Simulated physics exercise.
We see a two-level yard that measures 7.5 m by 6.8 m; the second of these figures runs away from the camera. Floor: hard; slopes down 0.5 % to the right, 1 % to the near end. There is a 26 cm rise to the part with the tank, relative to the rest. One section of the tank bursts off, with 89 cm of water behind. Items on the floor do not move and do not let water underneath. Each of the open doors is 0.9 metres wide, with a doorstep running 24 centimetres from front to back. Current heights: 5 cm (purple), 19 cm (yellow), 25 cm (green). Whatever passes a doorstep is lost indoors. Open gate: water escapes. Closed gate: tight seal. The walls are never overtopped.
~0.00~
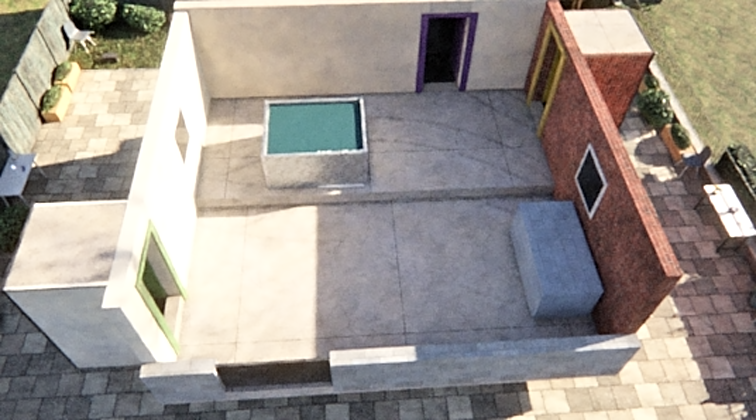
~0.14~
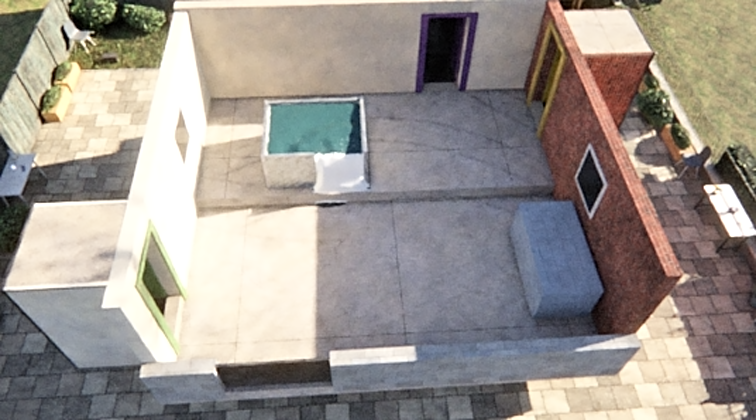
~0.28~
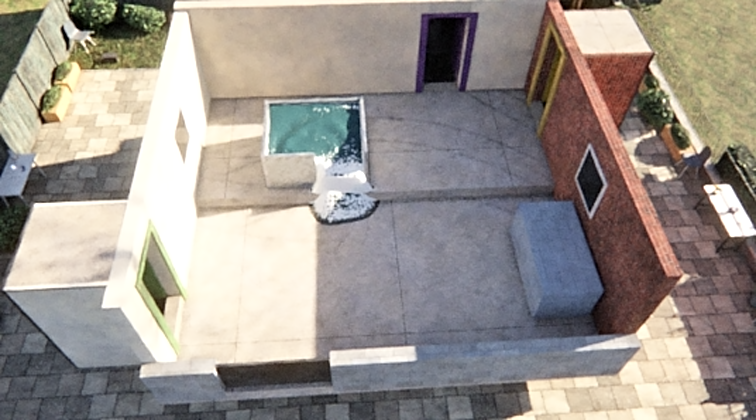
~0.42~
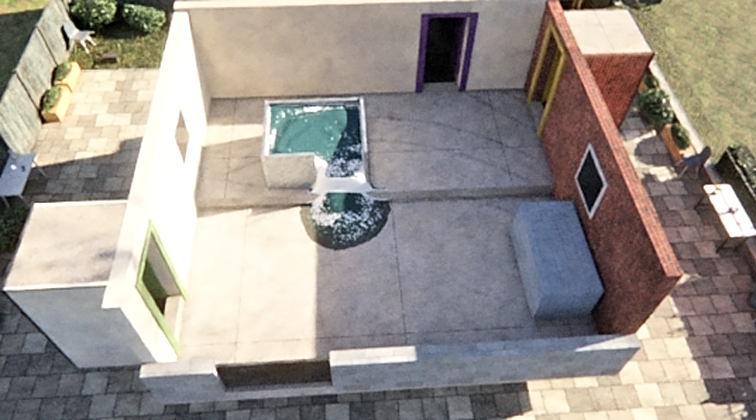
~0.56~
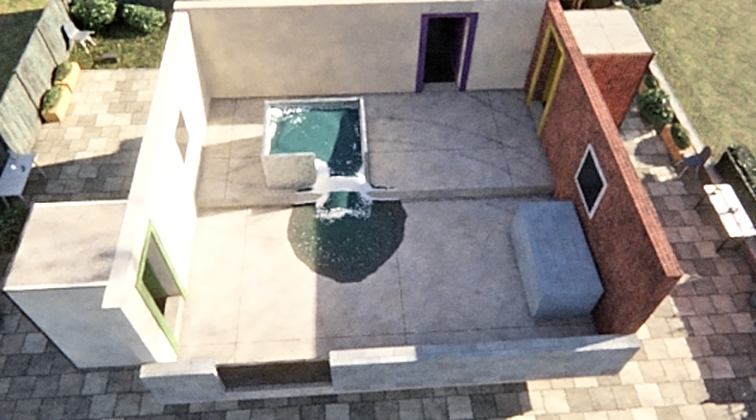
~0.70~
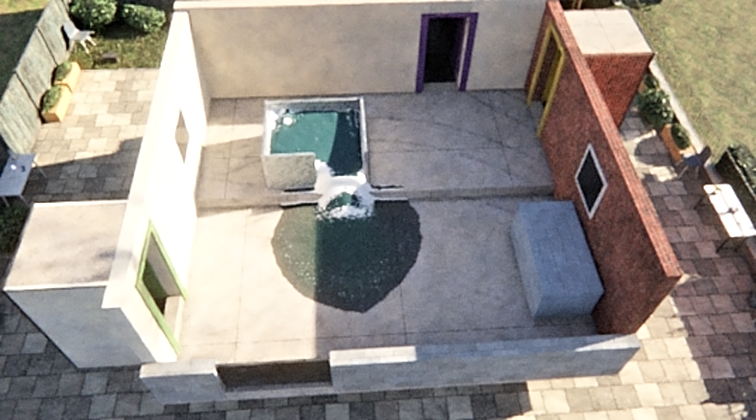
Water bursts from the front of a raised tank and spreads across the lower yard floor.
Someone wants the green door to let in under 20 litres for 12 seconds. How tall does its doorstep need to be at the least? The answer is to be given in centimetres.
It would need to be roughly 11 cm high.
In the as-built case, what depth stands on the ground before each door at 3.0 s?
Door by door in cm - purple 0, yellow 0, green 18.
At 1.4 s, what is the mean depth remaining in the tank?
On average, around 51 cm.
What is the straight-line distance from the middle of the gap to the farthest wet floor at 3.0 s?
Distance from gap: Approx. 6.0 m.
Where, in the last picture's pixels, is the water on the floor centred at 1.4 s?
The water's centre is at about (337, 210).
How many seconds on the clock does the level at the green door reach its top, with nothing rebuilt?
Near 3.0 seconds.
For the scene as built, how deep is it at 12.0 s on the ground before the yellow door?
0.0 cm.
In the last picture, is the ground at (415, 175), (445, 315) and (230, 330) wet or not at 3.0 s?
Those three come out bone-dry, soaked and soaked, in that order.
After 1.4 s water covers 35 % of the floor, deepest (38 cm) near (346, 191); it has not reached the green door.
After 3.0 s water covers 40 % of the floor, deepest (46 cm) near (588, 319); 18 cm at the green door, 0 litres in over its 25 cm doorstep.
After 12.0 s water covers 55 % of the floor, deepest (18 cm) near (589, 357); 10 cm at the green door, 0 litres in over its 25 cm doorstep.
At the green door as built, the water arrived by 1.9 s and peaked near 18 cm at 3.0 s.
With a doorstep of 10 cm, 29 litres would have come in within the 12 s; with 12 cm, 14 litres. So under 20 litres takes about 11 cm.
